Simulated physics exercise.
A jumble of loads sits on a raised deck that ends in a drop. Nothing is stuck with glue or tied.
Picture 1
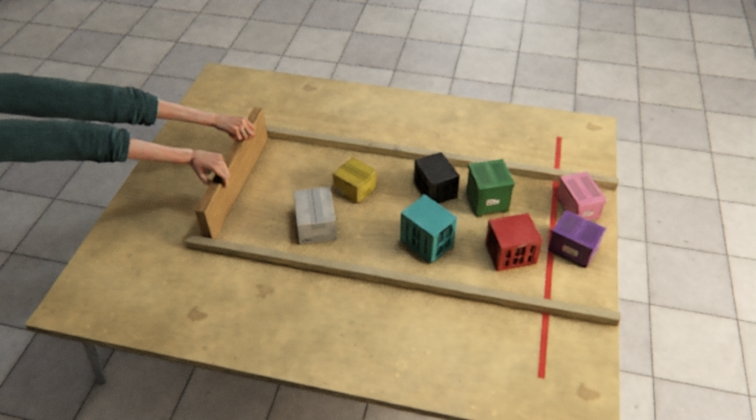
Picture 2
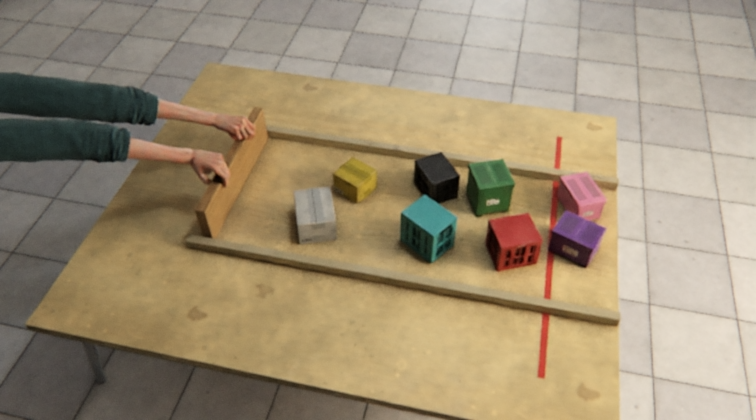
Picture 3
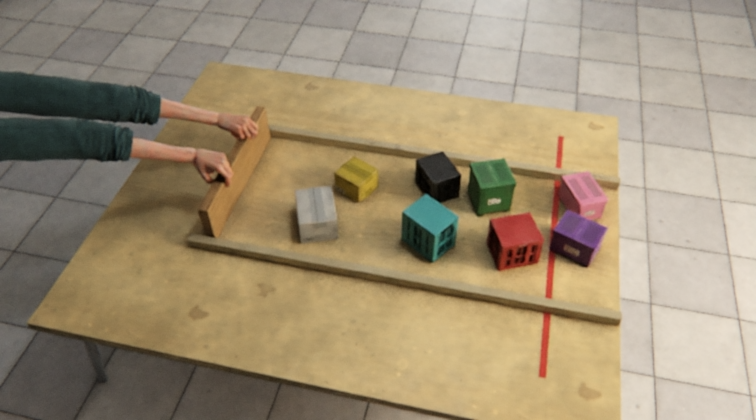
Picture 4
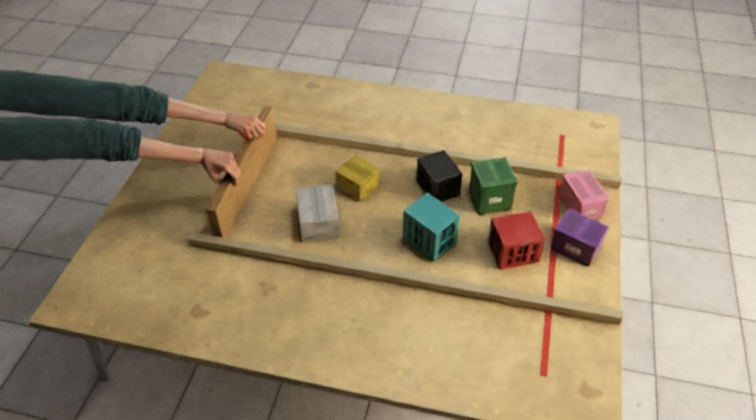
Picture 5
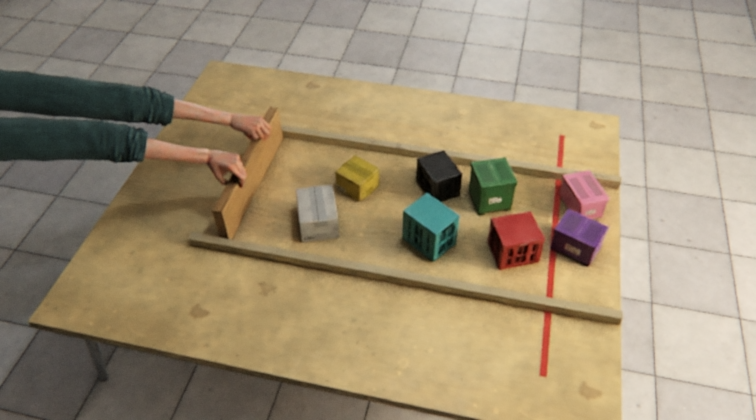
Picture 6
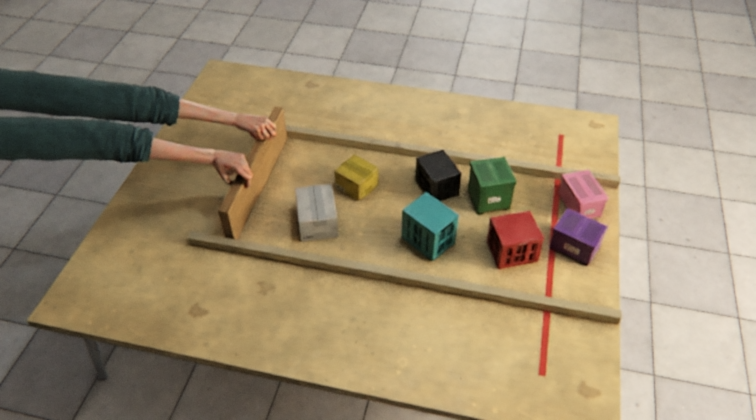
The footage shows two hands holding a wooden plank upright on a table between two rails, then sliding it a short way right toward colourful boxes and crates, which stay almost still near and around a red line.
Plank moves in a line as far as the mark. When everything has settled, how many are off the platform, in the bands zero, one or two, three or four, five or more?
Off the platform: Three or four.
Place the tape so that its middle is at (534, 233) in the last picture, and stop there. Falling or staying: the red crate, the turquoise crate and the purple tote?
Short version: The red crate heads down, the turquoise crate sits tight, the purple tote heads down.
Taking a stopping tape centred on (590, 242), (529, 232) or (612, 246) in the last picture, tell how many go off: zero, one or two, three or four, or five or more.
5 or more; 3 or 4; five or over.
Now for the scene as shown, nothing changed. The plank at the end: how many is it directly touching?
The figure is 2.
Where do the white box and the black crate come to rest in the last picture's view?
Positions - first (573, 262), then (608, 206).
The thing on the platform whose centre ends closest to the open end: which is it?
That would be the turquoise crate.
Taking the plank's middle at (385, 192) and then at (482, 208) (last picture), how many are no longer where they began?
The counts are 4 and 8.
Early on, none off yet; pink tote at rest near (582, 196); purple tote at rest near (578, 237); red crate at rest near (514, 240).
A while later, none off yet; pink tote at rest near (582, 196); purple tote travelled a little near (598, 237); red crate travelled about its own width near (551, 238).
Finally, the number that fall off is three or four; lost, green tote, red crate, purple tote and pink tote.
